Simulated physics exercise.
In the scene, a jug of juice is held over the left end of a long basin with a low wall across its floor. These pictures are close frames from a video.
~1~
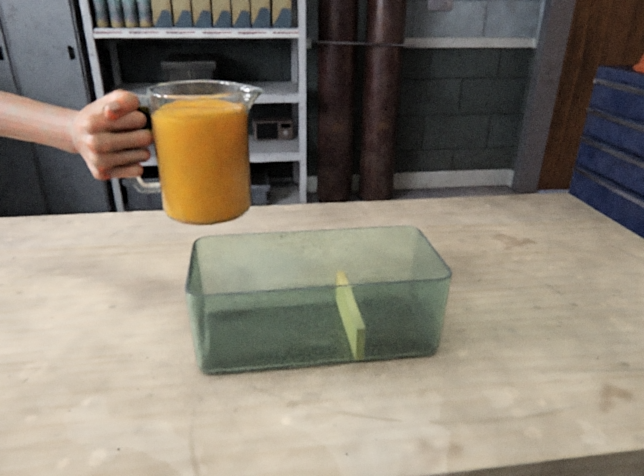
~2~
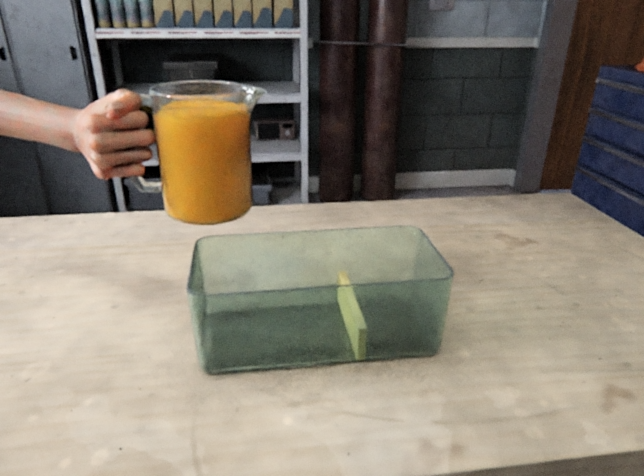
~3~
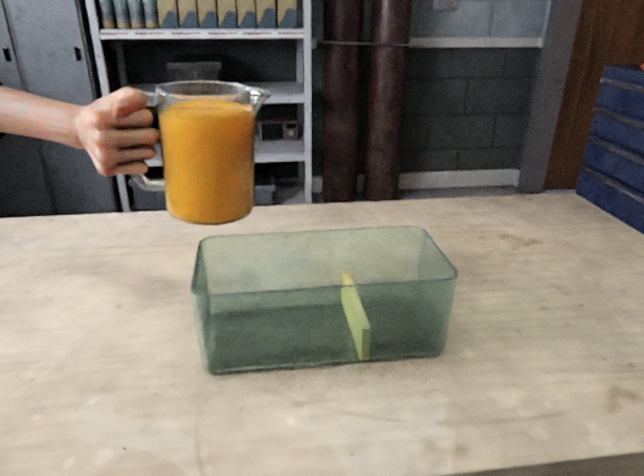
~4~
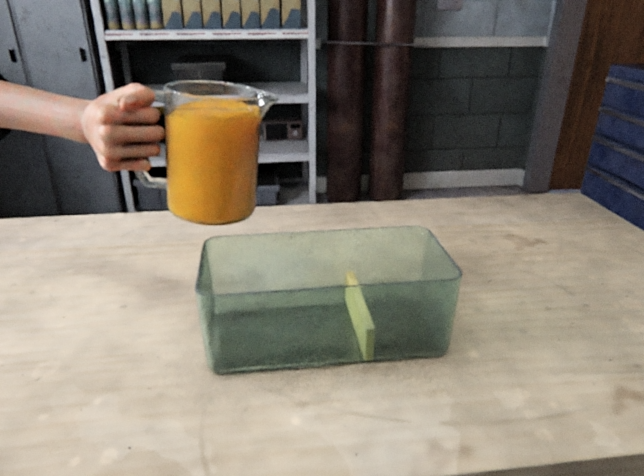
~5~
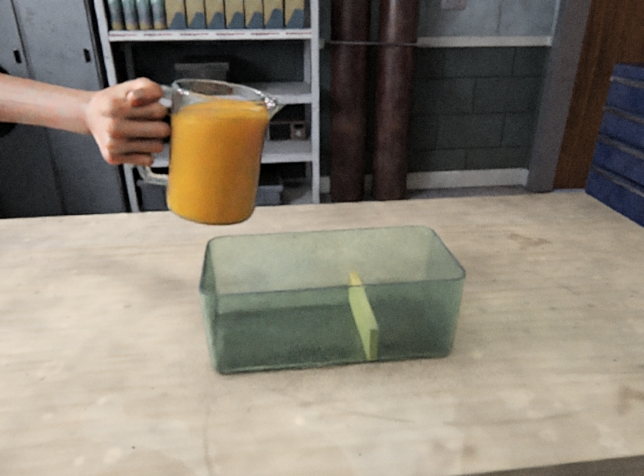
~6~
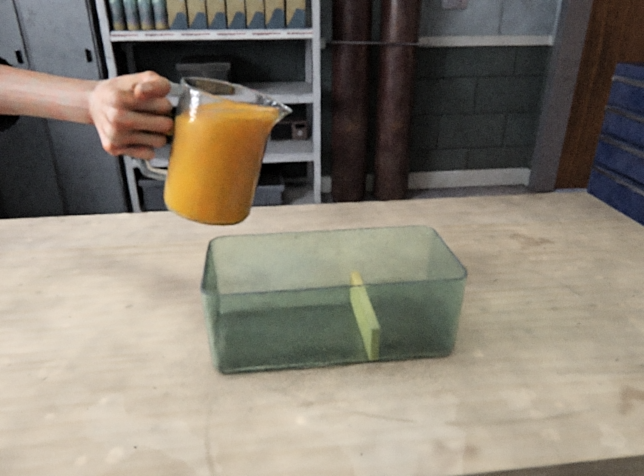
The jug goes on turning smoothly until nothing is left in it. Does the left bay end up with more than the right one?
Yes, the fullest part is going to be the left one.
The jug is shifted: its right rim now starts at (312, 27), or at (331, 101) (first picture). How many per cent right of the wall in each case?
You'd get 80 percent from the first and 85 percent from the second.
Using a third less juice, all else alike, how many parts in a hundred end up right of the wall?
Roughly 0 in a hundred.
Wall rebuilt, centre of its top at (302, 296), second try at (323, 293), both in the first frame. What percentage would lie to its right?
Try 1: Some 90 %; try 2: 65 %.
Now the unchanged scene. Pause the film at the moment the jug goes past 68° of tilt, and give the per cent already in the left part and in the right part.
Left: Some 5 %. Right: Some 0 %.
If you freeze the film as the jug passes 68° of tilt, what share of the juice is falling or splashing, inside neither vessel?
I'd say some 15 per cent.
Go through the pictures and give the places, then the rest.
In the first frame, it leans 0°; its right rim is at (263, 89); the juice meets the walls at (155, 108) and (247, 107); the long basin's rim runs from (190, 265) to (434, 250); the wall's top is at (350, 298).
In the second frame, it leans 1°; its right rim is at (266, 90); the juice meets the walls at (157, 108) and (248, 107).
In the third frame, it leans 3°; its right rim is at (272, 93); the juice meets the walls at (162, 108) and (253, 108).
In the fourth frame, it leans 6°; its right rim is at (279, 97); the juice meets the walls at (170, 110) and (261, 109).
In the fifth frame, it leans 10°; its right rim is at (287, 103); the juice meets the walls at (176, 111) and (269, 109).
In the sixth frame, it leans 16°; its right rim is at (292, 110); the juice meets the walls at (179, 121) and (278, 110).
A moment on, the tilt is 68° and 82 per cent is still to pour, 4 is left of the wall and 1 right of it.
Next, the tilt is 100° and 32 per cent is still to pour, 40 is left of the wall and 9 right of it.
Then the tilt is 106° and 4 per cent is still to pour, 78 is left of the wall and 10 right of it.
Later the tilt is 106° and 0 per cent is still to pour, 84 is left of the wall and 12 right of it.
At rest 84 per cent lies left of the wall, 12 right of it and 5 outside.
